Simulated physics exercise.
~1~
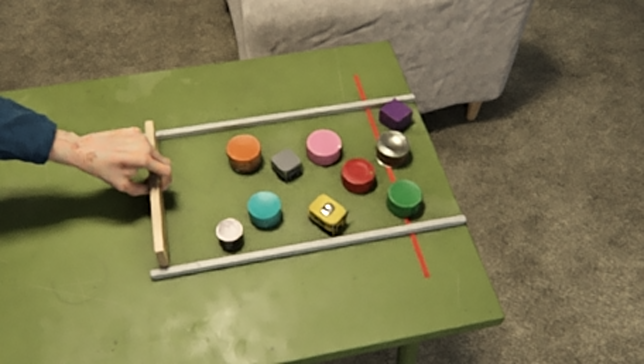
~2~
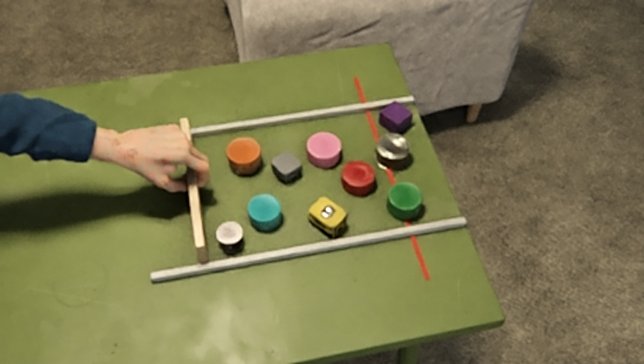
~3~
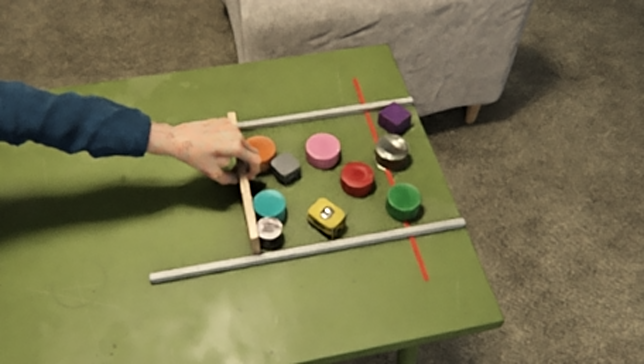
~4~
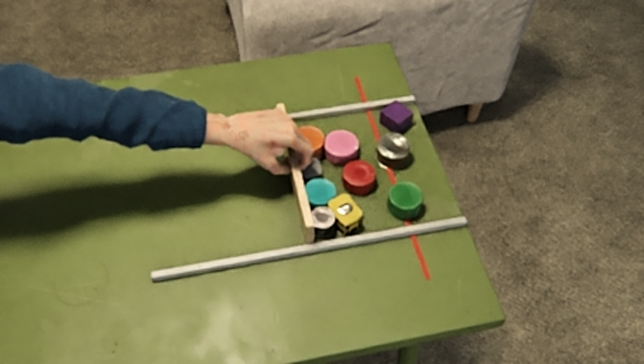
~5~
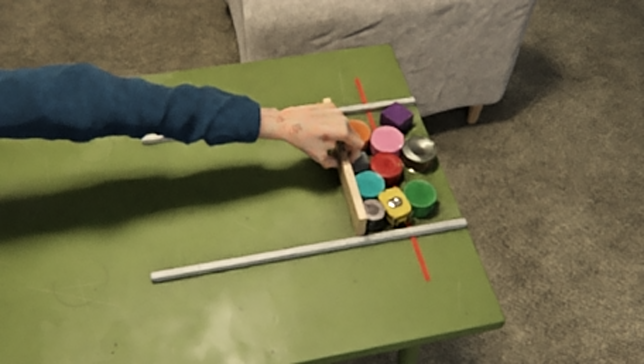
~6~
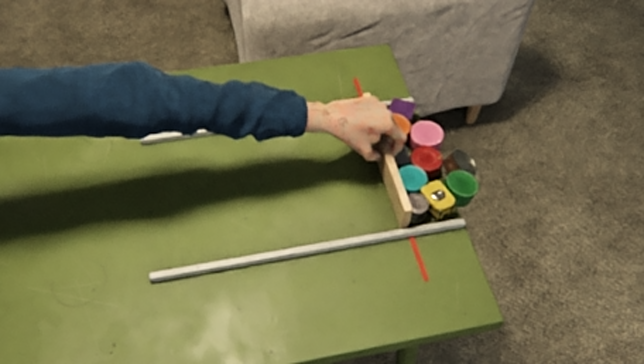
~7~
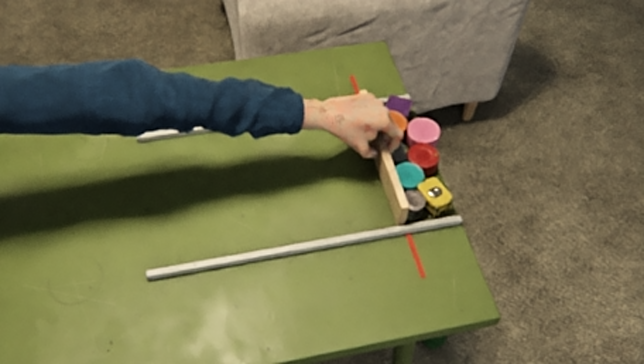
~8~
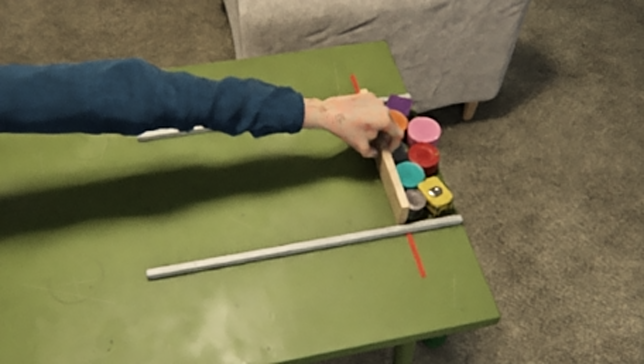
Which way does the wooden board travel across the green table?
The board moves to the right, pushed by the person's hand toward the red strip of tape.
